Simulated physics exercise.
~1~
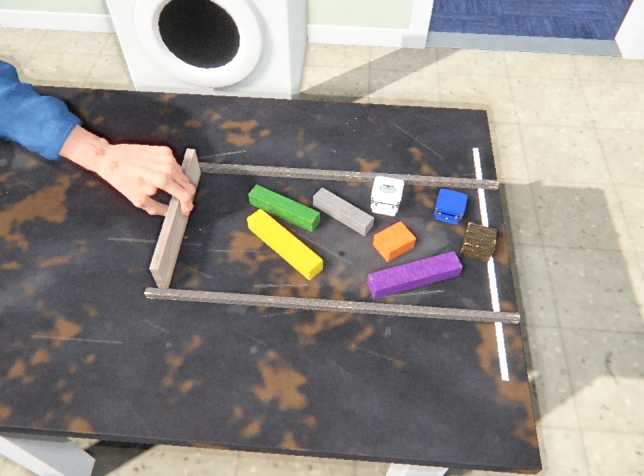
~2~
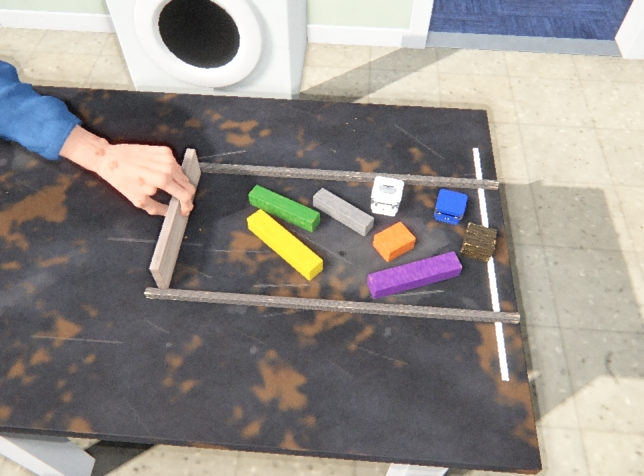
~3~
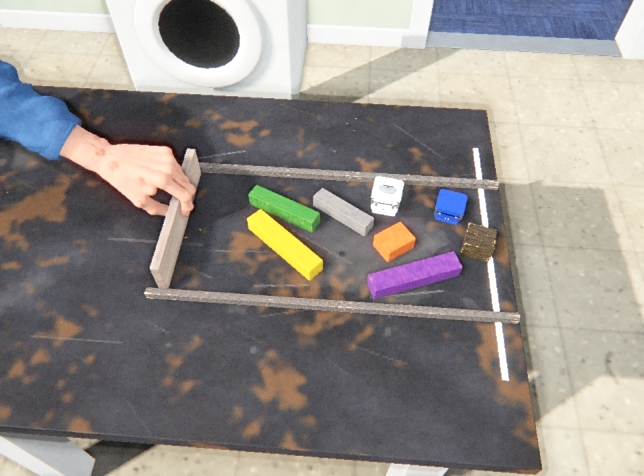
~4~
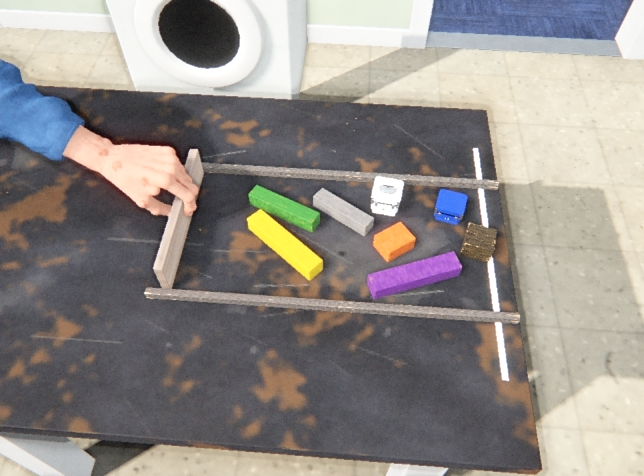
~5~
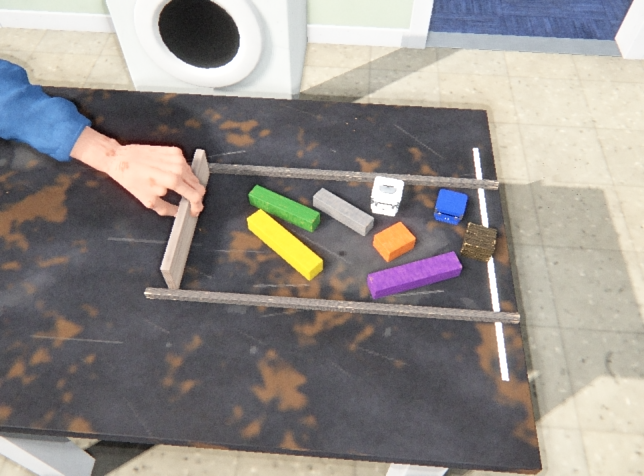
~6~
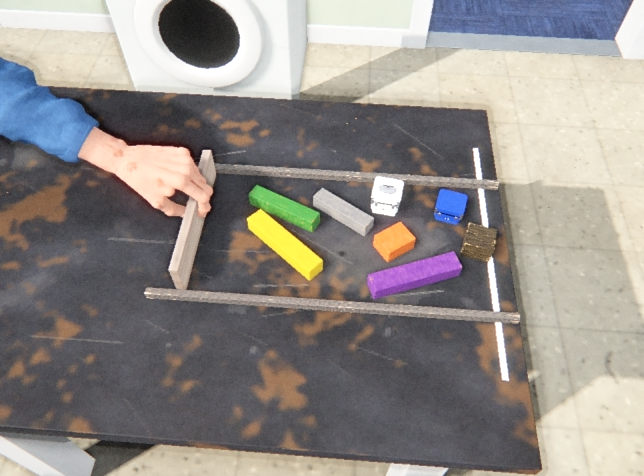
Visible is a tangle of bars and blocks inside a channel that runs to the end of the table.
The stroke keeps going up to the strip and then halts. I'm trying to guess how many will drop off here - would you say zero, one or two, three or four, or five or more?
I'd say five or more.
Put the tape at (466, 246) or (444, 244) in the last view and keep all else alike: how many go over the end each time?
Respectively 4 and 0.
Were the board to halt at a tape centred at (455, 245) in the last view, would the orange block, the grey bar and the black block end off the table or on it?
One by one: The orange block holds its spot, the grey bar holds its spot, the black block topples.
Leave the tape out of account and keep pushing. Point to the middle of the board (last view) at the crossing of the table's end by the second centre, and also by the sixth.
First about (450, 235), next about (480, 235).
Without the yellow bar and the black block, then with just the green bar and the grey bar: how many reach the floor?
Count: 5 (first case); 4 (second).
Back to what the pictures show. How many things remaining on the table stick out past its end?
I count 0 overhanging.
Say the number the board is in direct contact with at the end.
It's 1.
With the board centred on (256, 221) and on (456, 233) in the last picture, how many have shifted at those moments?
The first count is 2, and then it's 8.
Soon after, none off yet; black block at rest near (479, 243); blue case at rest near (450, 207); purple bar at rest near (414, 275).
In the end, the number that fall off is five or more; gone, green bar, grey bar, white case, orange block, purple bar, blue case and black block.
